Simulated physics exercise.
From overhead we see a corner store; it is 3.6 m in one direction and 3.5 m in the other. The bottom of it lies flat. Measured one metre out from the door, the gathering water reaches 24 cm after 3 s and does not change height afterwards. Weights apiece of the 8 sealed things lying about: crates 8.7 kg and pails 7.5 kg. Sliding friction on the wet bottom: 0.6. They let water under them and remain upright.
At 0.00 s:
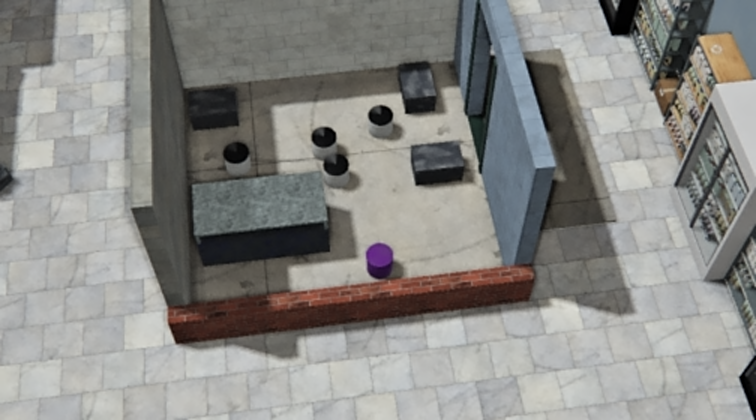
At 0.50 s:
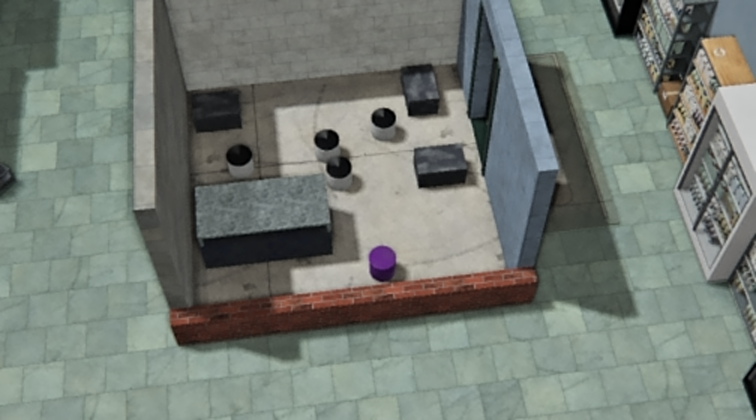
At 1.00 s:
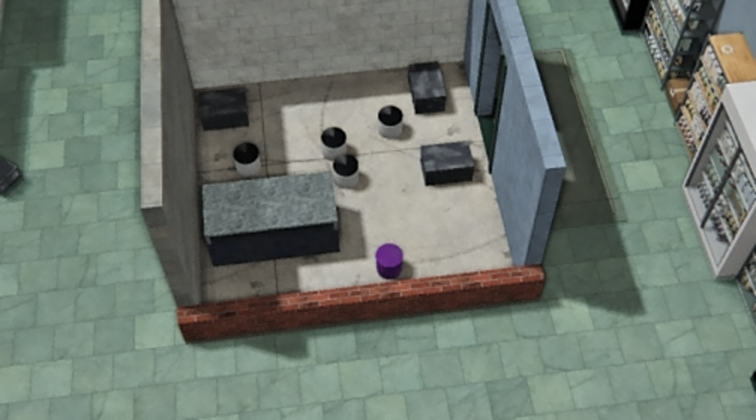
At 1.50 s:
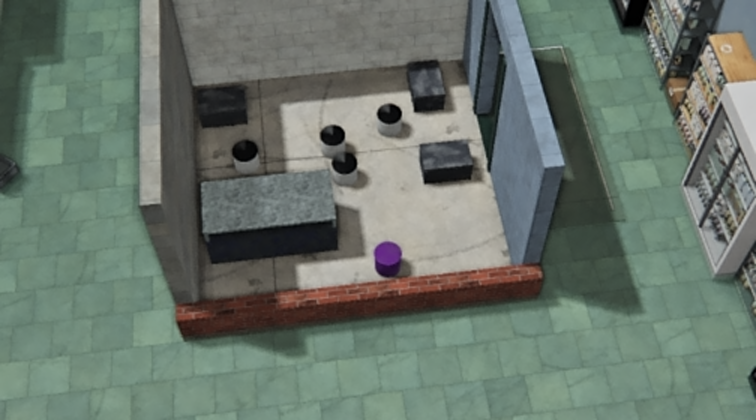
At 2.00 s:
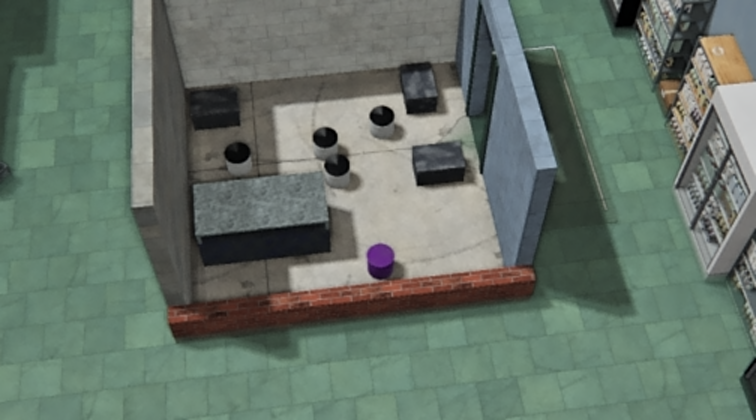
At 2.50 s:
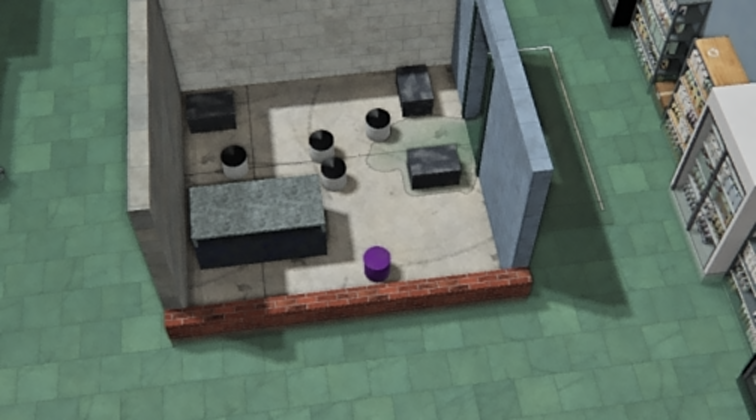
Green water spreads over the pale floor around a small store, then seeps in through the doorway.
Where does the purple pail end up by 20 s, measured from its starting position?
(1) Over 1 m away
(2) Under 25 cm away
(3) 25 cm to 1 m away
25 cm to 1 m away.
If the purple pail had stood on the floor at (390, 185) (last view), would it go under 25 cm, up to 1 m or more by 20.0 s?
It moves a short way.
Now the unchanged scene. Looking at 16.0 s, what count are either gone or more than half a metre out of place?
7 of them.
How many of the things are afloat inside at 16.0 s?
The number is 7.
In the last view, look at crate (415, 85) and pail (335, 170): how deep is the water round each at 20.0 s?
First about 21 cm, second about 22 cm.
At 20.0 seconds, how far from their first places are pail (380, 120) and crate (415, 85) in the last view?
In turn: 250 cm, 20 cm.
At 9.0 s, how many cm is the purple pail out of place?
Shift by then: About 0 cm.
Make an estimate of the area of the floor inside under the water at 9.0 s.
Close to 12.0 m2, I'd say.
After 4.0 s the purple pail is near (377, 258), 0.0 m from its start, aground; 0 afloat.
After 9.0 s the purple pail is near (377, 258), 0.0 m from its start, aground; 7 afloat.
After 16.0 s the purple pail is near (432, 211), 0.9 m from its start, aground; 7 afloat.
After 20.0 s the purple pail is near (436, 261), 0.7 m from its start, afloat; 8 afloat.
